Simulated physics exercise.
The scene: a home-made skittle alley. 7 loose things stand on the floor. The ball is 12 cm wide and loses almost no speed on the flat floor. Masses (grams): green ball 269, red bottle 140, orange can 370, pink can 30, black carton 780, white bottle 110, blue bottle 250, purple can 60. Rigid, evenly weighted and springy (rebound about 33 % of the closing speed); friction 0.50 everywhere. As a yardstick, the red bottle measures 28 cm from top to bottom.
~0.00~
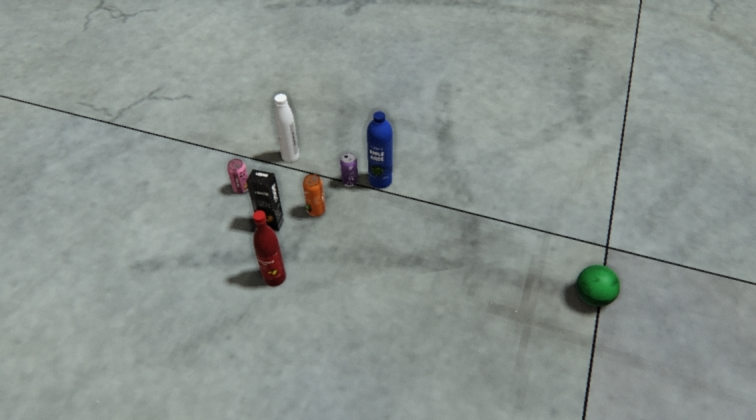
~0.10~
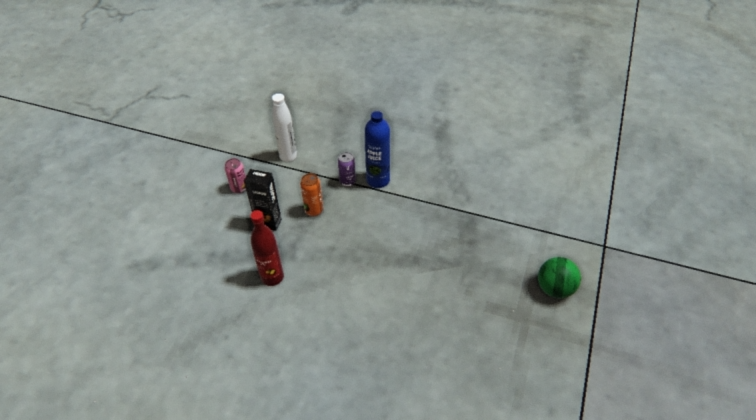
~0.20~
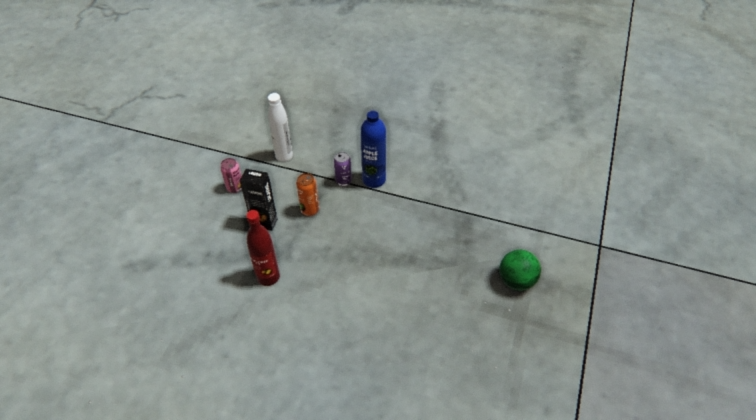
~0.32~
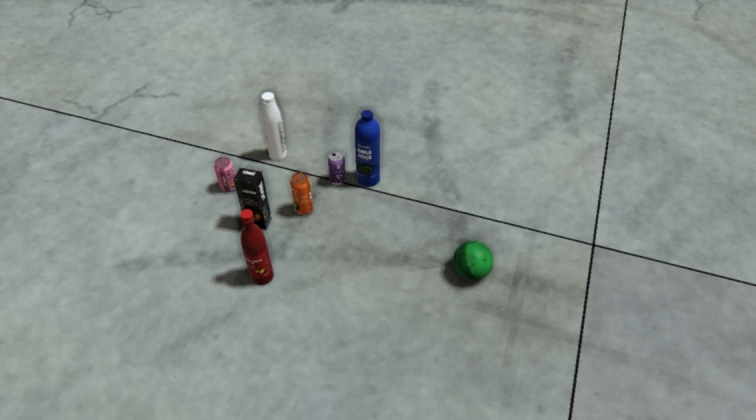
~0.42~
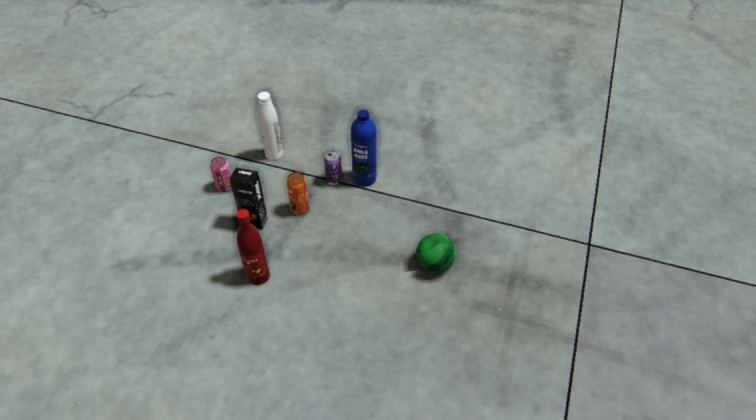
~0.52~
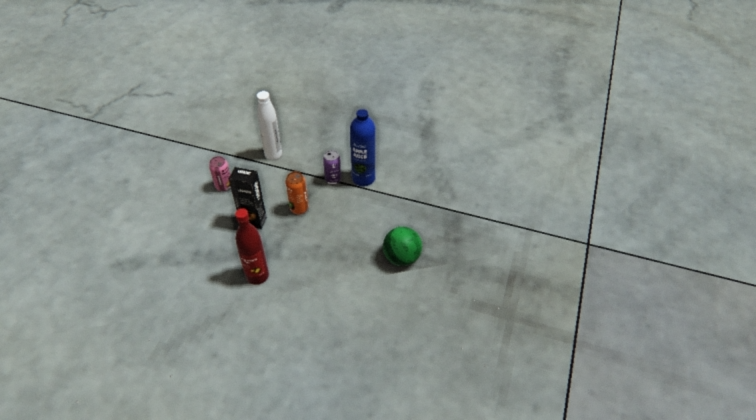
On a gray concrete floor, a green ball rolled steadily from the right toward a loose cluster of bottles, cans and a black carton, which all stayed standing as it drew closer.
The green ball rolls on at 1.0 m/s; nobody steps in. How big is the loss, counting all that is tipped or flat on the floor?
Things lost: Not one.
After 0.62 s, ball has run 60 cm; green ball near (370, 240).
After 0.82 s, ball has run 79 cm; green ball near (309, 227).
After 0.92 s, ball has run 89 cm; green ball near (278, 221).
After 2.52 s, ball has run 90 cm; green ball near (274, 227).
In the end (4.0 s), all 7 under 8 cm from the start. At the end, from the last picture's camera, red bottle near (250, 246), orange can near (297, 194).
